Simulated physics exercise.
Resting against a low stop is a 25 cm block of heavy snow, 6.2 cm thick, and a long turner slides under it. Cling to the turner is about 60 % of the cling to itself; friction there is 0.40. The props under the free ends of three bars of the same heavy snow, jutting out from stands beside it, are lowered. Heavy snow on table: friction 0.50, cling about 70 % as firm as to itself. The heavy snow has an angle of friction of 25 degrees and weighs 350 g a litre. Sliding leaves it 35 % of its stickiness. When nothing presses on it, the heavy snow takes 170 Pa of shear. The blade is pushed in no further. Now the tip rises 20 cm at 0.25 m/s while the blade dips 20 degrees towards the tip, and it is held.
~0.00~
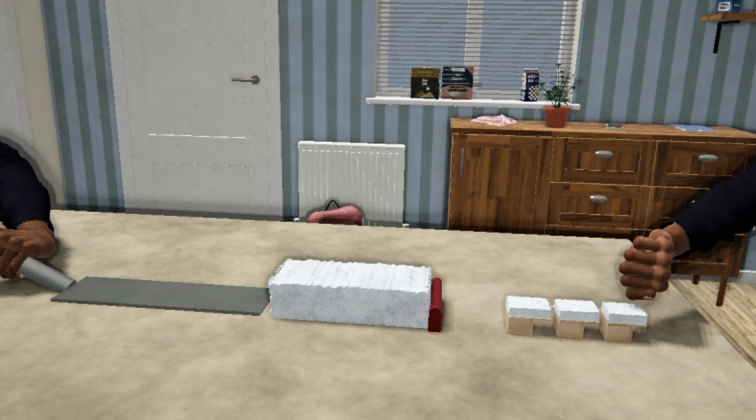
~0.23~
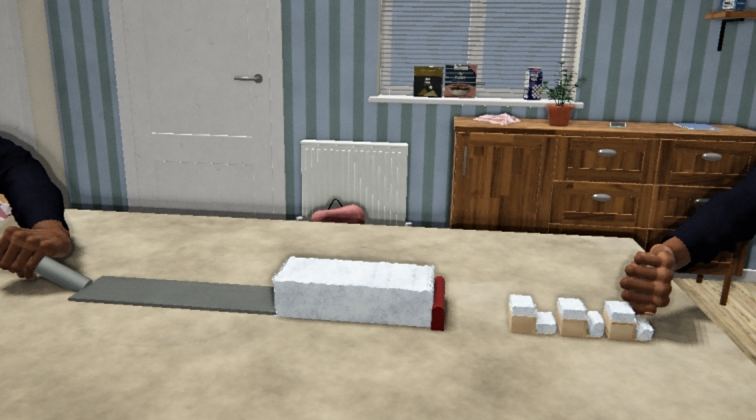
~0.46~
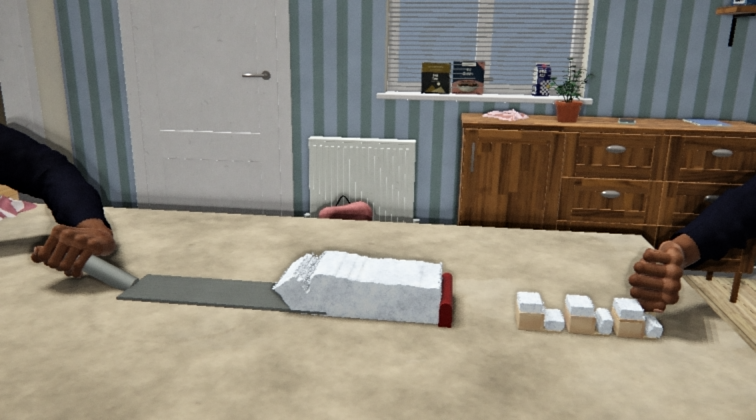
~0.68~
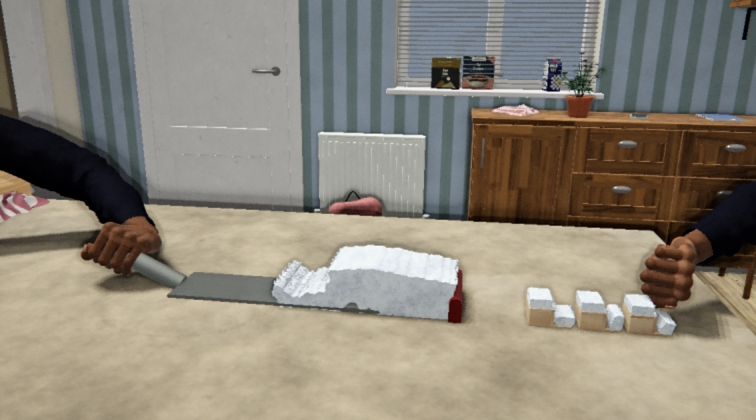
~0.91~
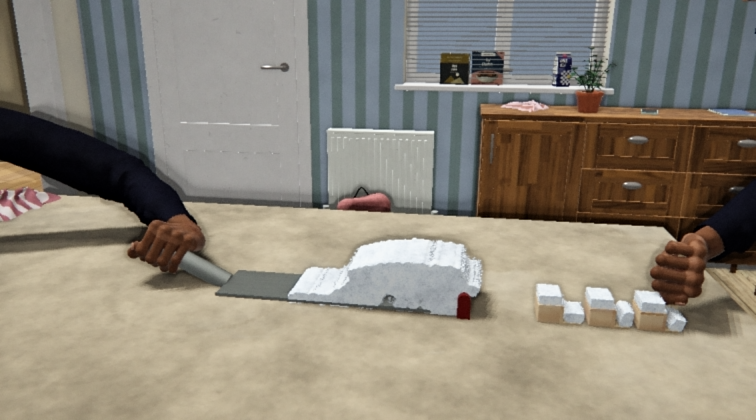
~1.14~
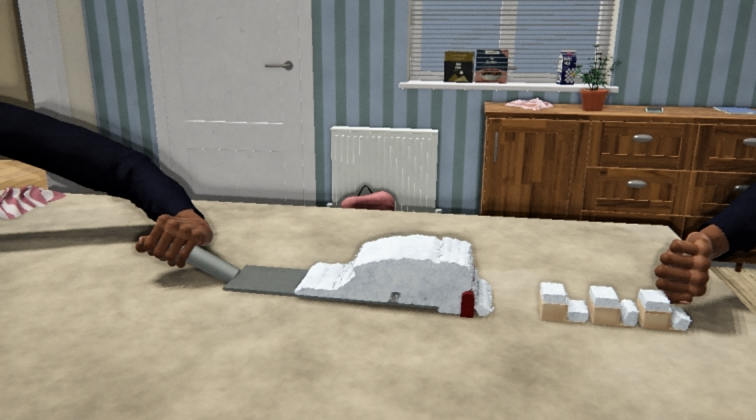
A hand pushes a long grey blade rightward under a white block, which crumples into a mound.
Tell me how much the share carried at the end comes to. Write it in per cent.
It comes to about 69 %.
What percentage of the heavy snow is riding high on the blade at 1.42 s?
Some 20 in a hundred.
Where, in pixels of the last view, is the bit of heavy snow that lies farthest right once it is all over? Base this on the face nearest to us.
Near (565, 321).
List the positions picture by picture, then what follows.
The first frame shows handle end of the blade at (51, 301), not yet moved; crest of the heavy snow at (377, 289); drop of the bar ends 0, 0, 0 (left to right).
The second frame shows handle end of the blade at (68, 300), moved 2.3 cm; crest of the heavy snow at (277, 281); drop of the bar ends 2.6 cm, 3.0 cm, 3.0 cm (left to right).
The third frame shows handle end of the blade at (117, 299), moved 9.2 cm; crest of the heavy snow at (318, 274); drop of the bar ends 2.6 cm, 3.0 cm, 3.0 cm (left to right).
The fourth frame shows handle end of the blade at (167, 297), moved 16 cm; crest of the heavy snow at (371, 270); drop of the bar ends 2.6 cm, 3.0 cm, 3.0 cm (left to right).
The fifth frame shows handle end of the blade at (215, 295), moved 23 cm; crest of the heavy snow at (423, 263); drop of the bar ends 2.6 cm, 3.0 cm, 3.0 cm (left to right).
The sixth frame shows handle end of the blade at (223, 290), moved 23 cm; crest of the heavy snow at (428, 259); drop of the bar ends 2.6 cm, 3.0 cm, 3.0 cm (left to right).
After 1.42 s, the tip is 7.3 cm up.
After 1.74 s, the tip is 15 cm up.
After 2.07 s, the tip is 20 cm up and 69 % is riding high on the blade.
After 2.40 s, the tip is 20 cm up and 69 % is riding high on the blade.
After 2.50 s, the tip is 20 cm up and 69 % is riding high on the blade.
